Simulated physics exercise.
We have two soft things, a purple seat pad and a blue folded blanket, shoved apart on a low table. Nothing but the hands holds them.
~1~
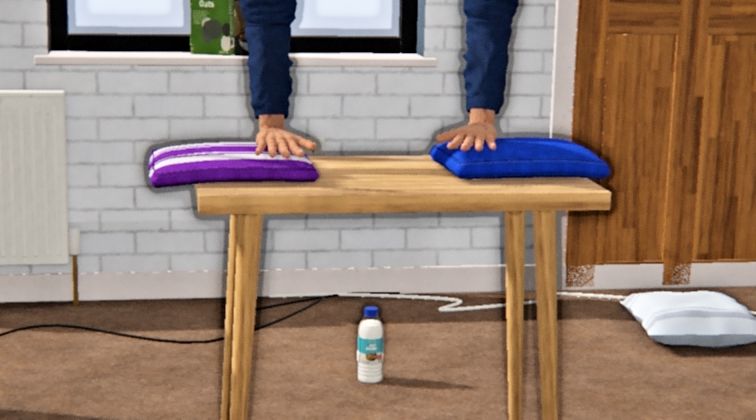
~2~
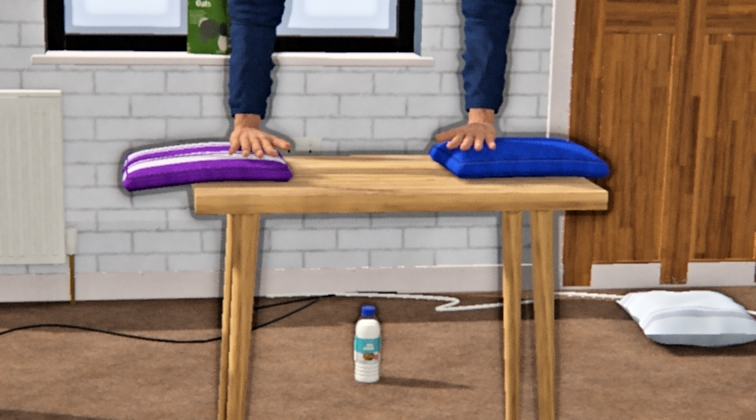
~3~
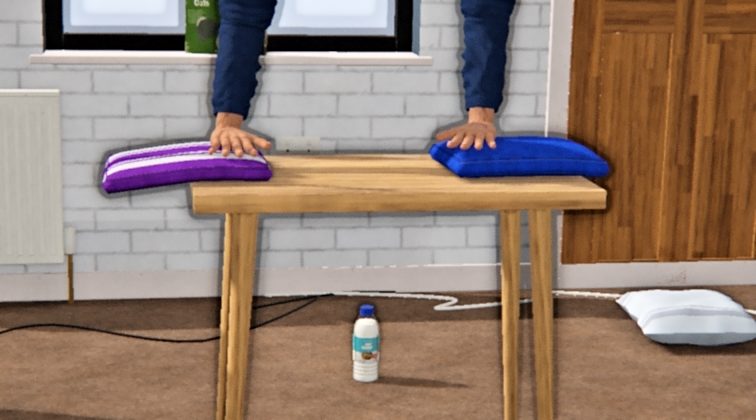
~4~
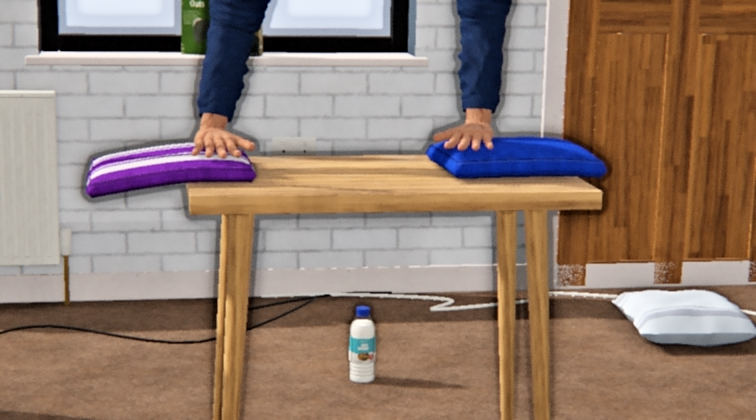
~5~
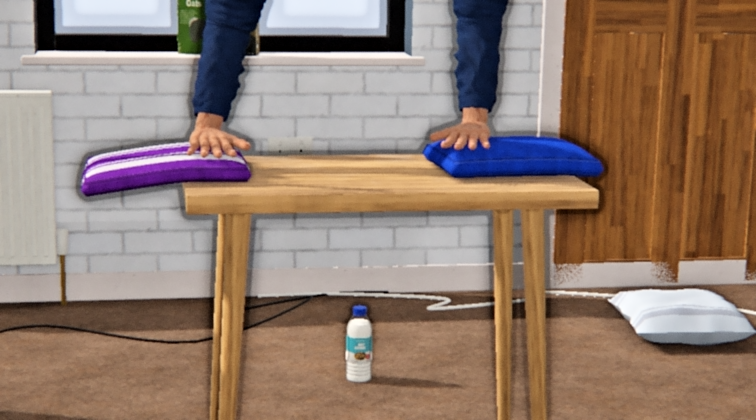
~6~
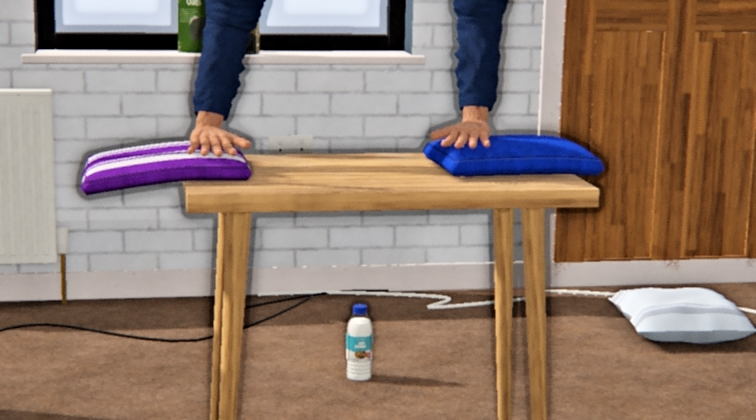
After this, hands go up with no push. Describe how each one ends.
Ending: The purple seat pad comes off; the blue folded blanket keeps its place.
Then, 0.28 s past the final frame, seat pad tipping outwards near (165, 190); folded blanket unmoved.
Then, 0.52 s past the final frame, seat pad falling near (159, 372); folded blanket unmoved.
Then, 0.80 s past the final frame, seat pad on the floor; folded blanket unmoved.
When it is over, seat pad on the floor; folded blanket unmoved. The purple seat pad goes down and the blue folded blanket stays up there.
